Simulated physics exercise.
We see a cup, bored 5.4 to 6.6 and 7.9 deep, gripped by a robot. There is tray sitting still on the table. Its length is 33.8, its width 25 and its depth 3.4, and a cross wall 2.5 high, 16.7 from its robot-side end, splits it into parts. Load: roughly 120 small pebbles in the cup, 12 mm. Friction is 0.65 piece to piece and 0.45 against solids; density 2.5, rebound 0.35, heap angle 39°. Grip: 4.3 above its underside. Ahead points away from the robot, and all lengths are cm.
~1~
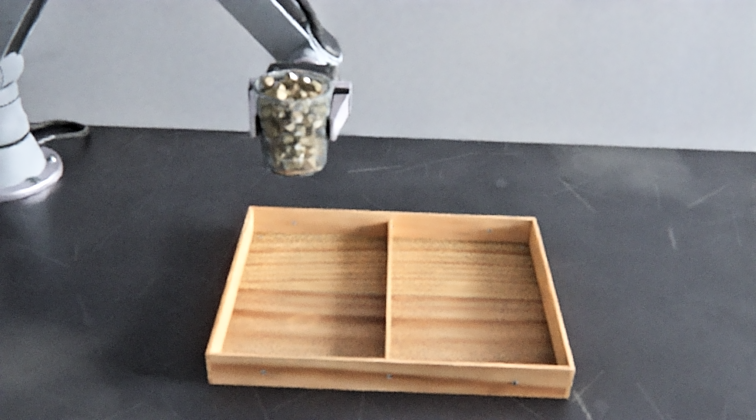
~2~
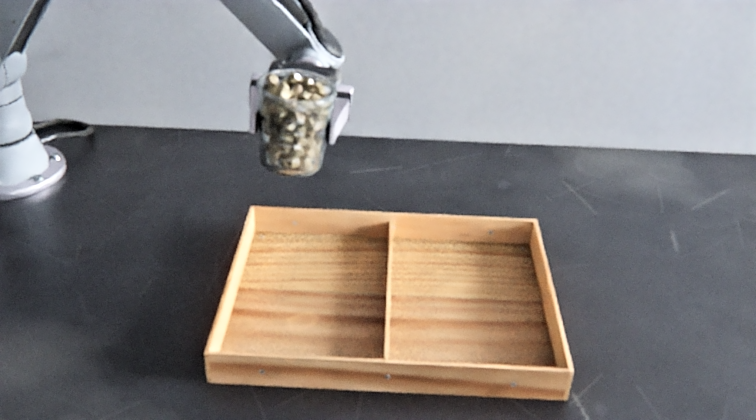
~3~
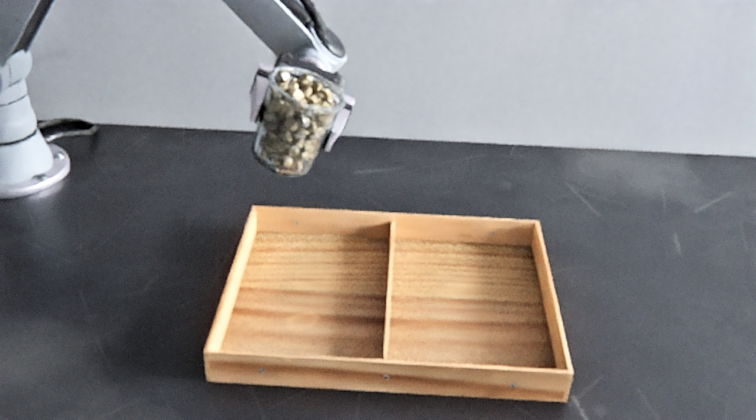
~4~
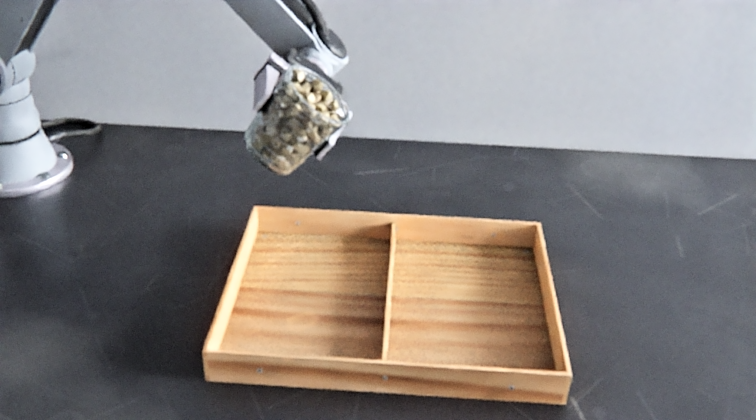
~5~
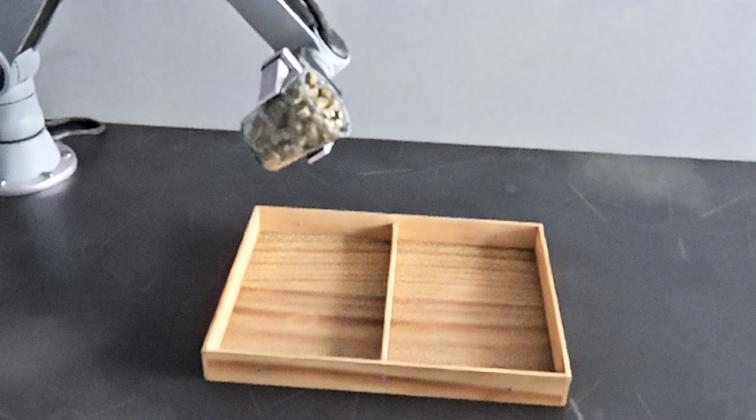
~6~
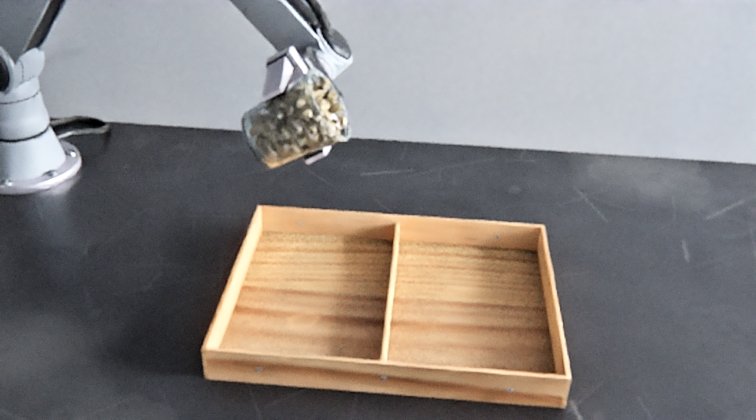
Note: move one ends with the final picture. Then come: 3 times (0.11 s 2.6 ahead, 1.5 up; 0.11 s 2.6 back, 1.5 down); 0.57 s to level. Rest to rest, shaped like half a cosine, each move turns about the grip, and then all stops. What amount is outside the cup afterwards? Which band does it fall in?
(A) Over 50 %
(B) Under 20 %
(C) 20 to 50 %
20 to 50 % (C).
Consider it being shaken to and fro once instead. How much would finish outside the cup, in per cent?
Estimate: Around 25 %.
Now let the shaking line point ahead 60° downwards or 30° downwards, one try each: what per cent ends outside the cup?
You'd get about 5 per cent with the first setting and about 10 per cent with the second.
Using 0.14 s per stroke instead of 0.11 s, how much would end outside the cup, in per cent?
It would come to around 10 %.
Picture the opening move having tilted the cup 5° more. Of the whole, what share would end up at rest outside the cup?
Then something close to 50 in a hundred.
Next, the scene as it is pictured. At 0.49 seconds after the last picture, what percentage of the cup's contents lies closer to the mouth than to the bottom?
Roughly 45 %.
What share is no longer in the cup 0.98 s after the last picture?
About 40 per cent so far.
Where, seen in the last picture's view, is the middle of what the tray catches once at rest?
Estimated centre at around (382, 299).
Then, 0.49 s later, tilted 58° forward, highest piece 24 above the table; 79 in the cup, 15 in the far-side part, 11 in the robot-side part, 13 in flight or on a rim.
Then, 0.98 s later, tilted 23° forward, highest piece 24 above the table; 71 in the cup, 27 in the robot-side part, 20 in the far-side part.
Then, 1.43 s later, level, highest piece 25 above the table; 71 in the cup, 27 in the robot-side part, 20 in the far-side part.
Then, 2.48 s later, level, highest piece 25 above the table; 71 in the cup, 27 in the robot-side part, 20 in the far-side part.
At rest, 71 in the cup, 27 in the robot-side part, 20 in the far-side part. That is 40 % outside the cup.
